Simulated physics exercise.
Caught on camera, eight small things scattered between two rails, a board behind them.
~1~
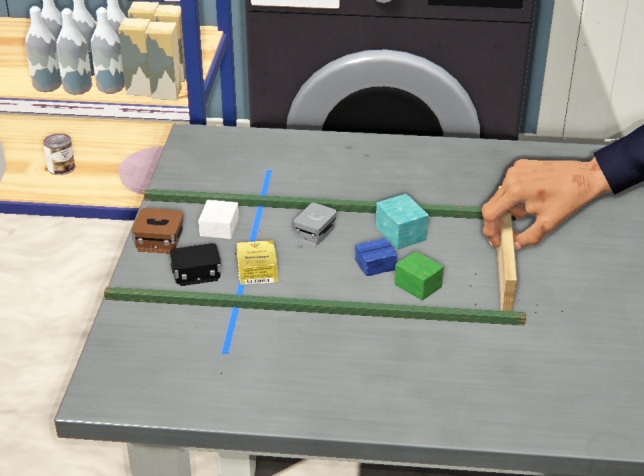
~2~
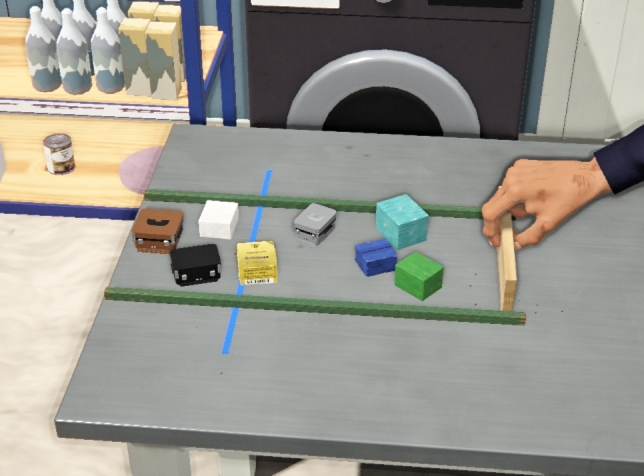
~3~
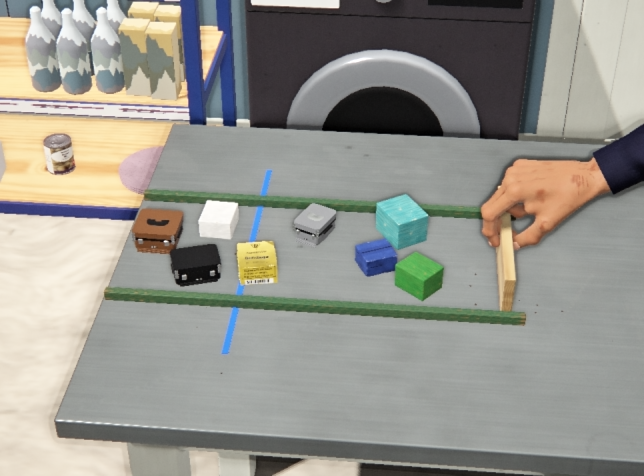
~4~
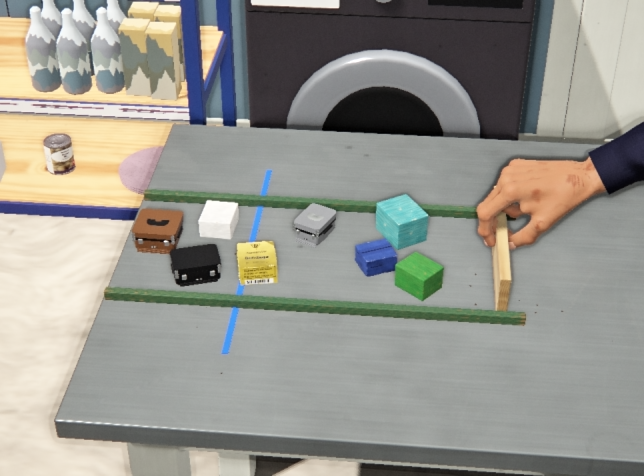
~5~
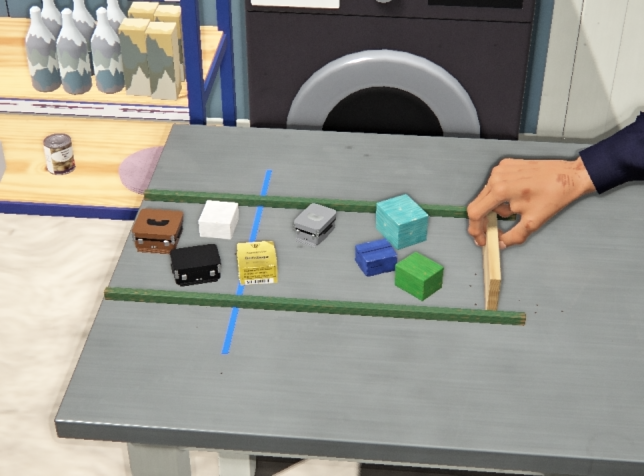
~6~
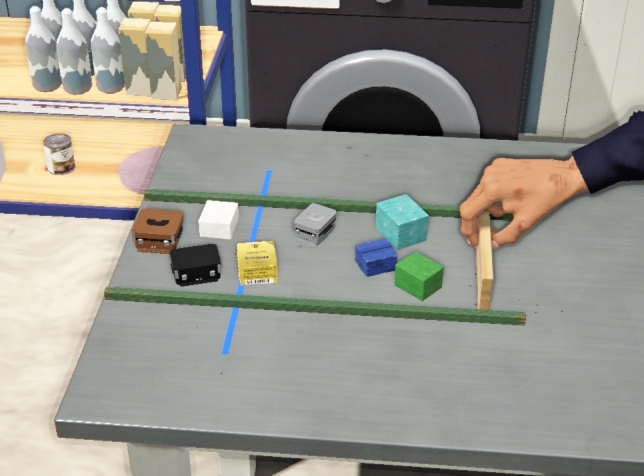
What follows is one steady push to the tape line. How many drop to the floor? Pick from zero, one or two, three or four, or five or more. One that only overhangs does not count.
Here the number that fall off is zero.
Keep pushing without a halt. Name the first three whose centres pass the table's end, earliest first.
They are the brown case, the black case, the white block.
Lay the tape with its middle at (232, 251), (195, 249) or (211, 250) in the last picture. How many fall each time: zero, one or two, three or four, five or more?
For each place: Either one or two; three to four; just one or two.
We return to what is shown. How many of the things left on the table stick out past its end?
It comes to 1.
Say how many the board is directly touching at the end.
It touches 3.
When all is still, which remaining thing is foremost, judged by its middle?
The brown case.
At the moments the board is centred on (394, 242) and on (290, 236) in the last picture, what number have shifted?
At the one place 3, at the other 7.
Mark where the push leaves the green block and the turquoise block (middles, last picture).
Near (223, 273) and (240, 208).
Soon after, none off yet; brown case at rest near (159, 231); black case at rest near (196, 266); white block at rest near (219, 220).
In the end, the number that fall off is zero.
